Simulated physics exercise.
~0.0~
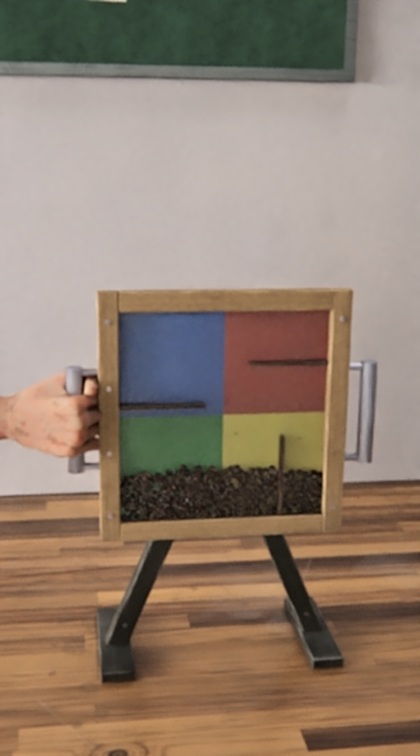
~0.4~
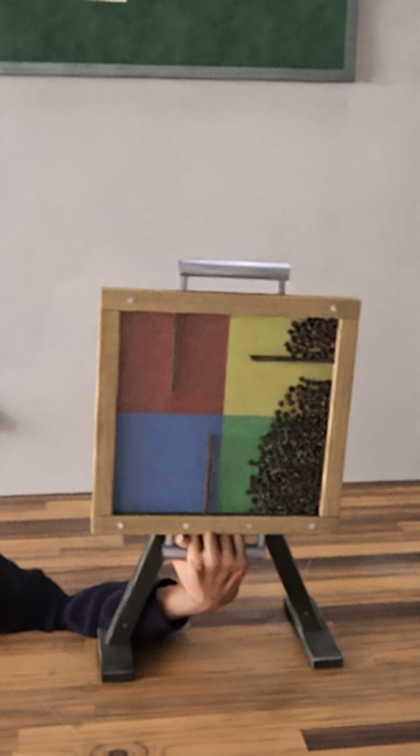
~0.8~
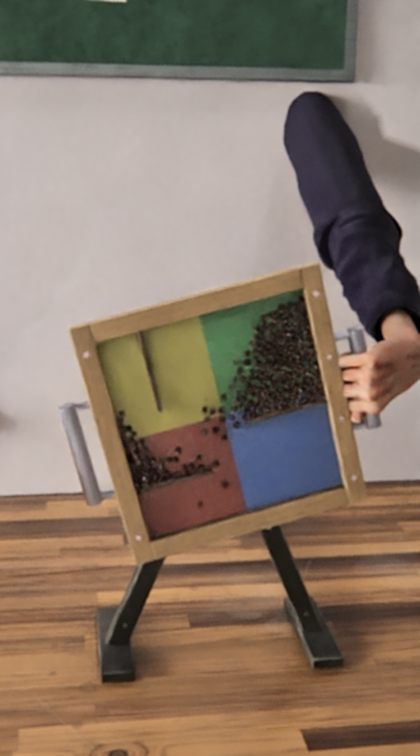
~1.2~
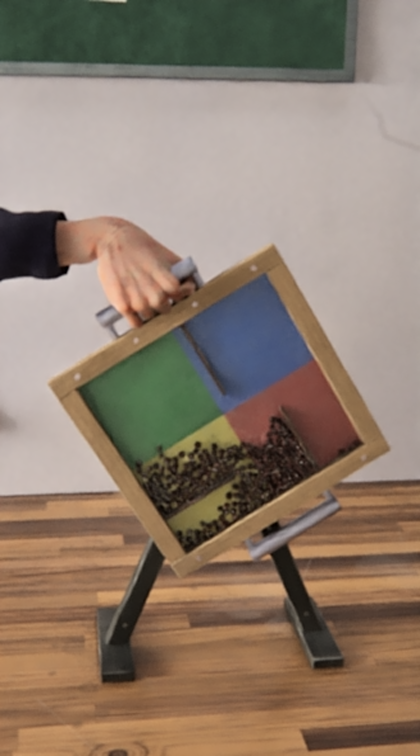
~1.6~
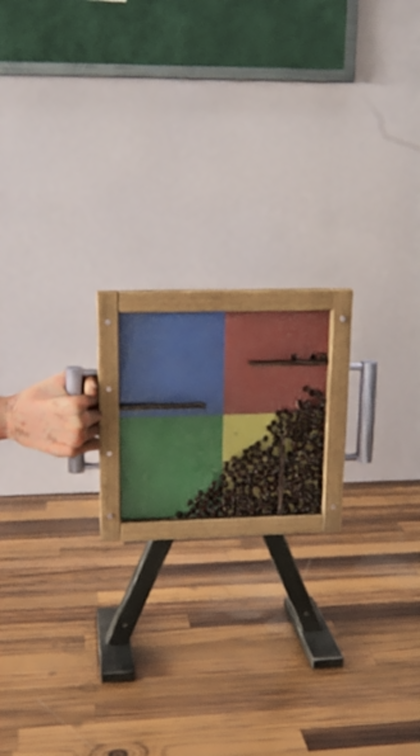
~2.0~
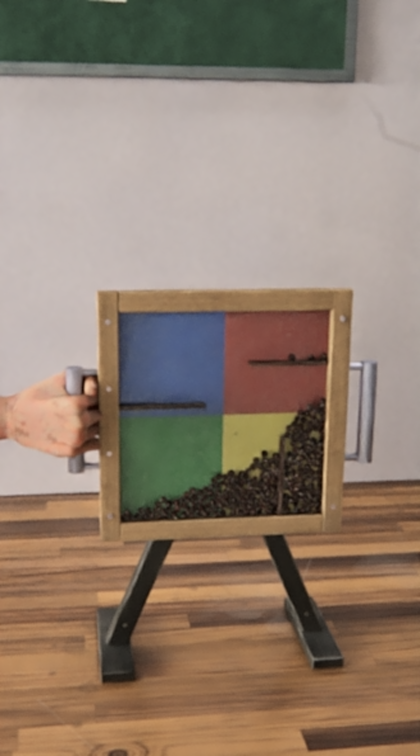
The clip opens on a square, clear-faced box on a dark stand, its back painted blue, red, green and yellow, with small dark pills level along the bottom and a hand gripping the left handle. The hand turns the box counterclockwise, and the pills heap against the right side in yellow and green. Near upside down, most sit high in green while others tumble into red. As the box tilts back round, they spill across yellow and red. Once it is upright, the heap leaning right slumps leftward, leaving a slope mostly in yellow, trailing into green.
